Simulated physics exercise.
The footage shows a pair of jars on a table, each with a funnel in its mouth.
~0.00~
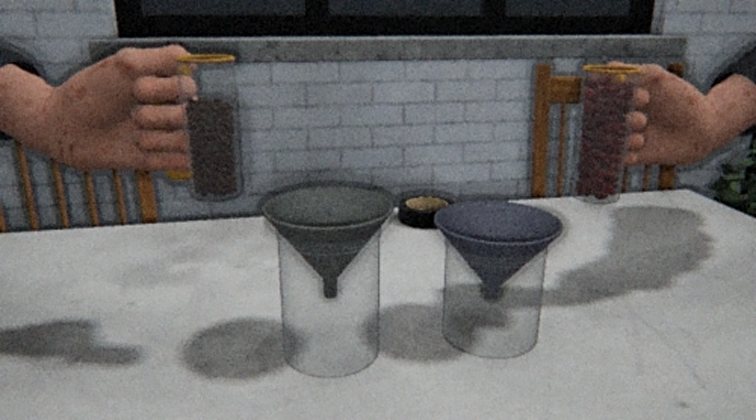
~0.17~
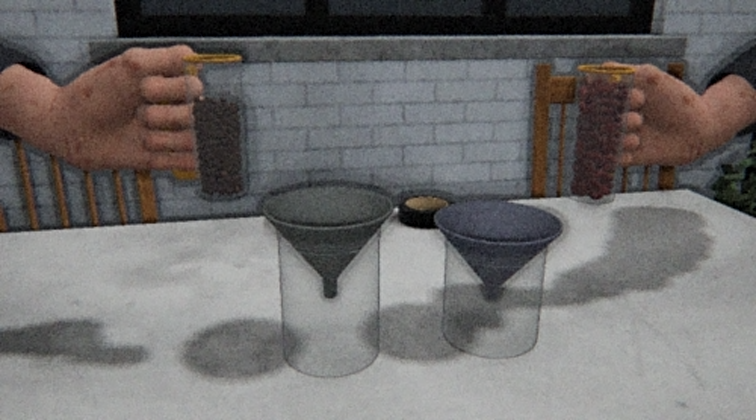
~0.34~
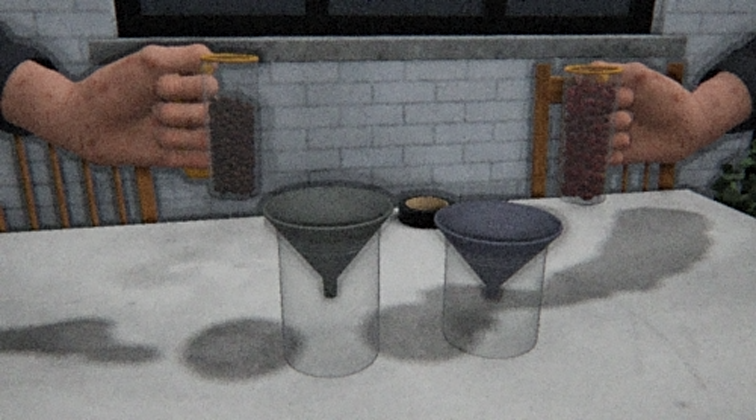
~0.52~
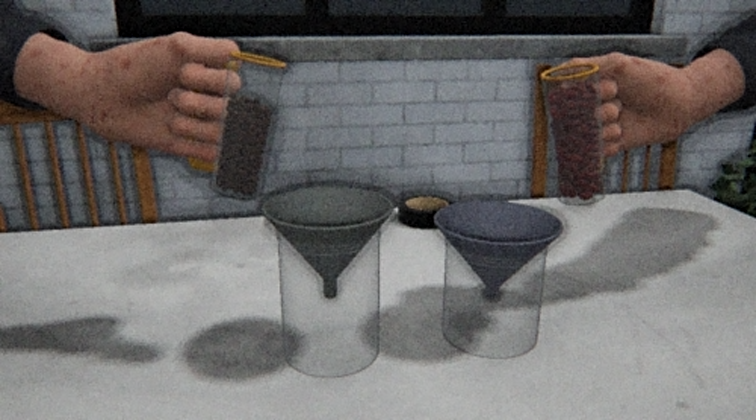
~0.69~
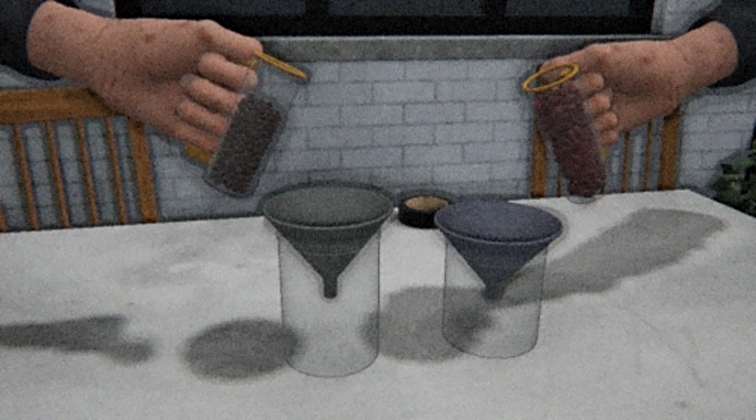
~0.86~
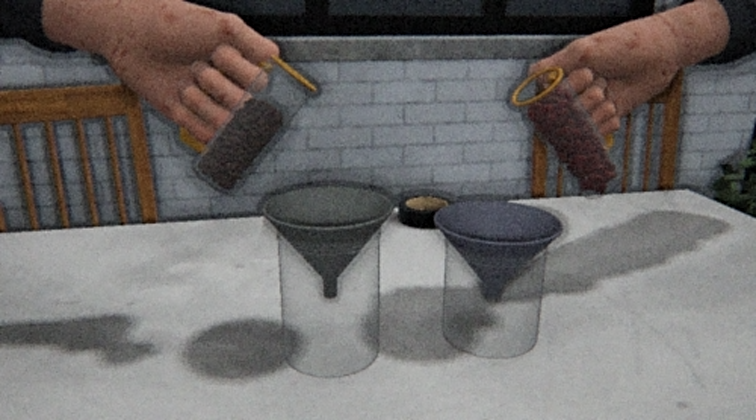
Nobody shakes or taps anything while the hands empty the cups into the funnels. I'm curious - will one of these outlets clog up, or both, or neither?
Outcome by side: Left funnel clogs up; right funnel clogs up.
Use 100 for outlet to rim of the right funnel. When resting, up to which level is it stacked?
Measured level: Roughly 95 in a hundred.
By 1.33 s, left, every one still in the cup; right, every one still in the cup.
By 1.73 s, left, almost all still in the cup, about a tenth in or over the funnel; right, almost all still in the cup, about a tenth in or over the funnel.
By 2.08 s, left, roughly a quarter still in the cup, the larger part in or over the funnel, just a few down in the jar; right, roughly a quarter still in the cup, the larger part in or over the funnel.
When it is over (2.7 s), left, almost all stuck in the funnel, just a few down in the jar; right, every one stuck in the funnel, not one down in the jar.
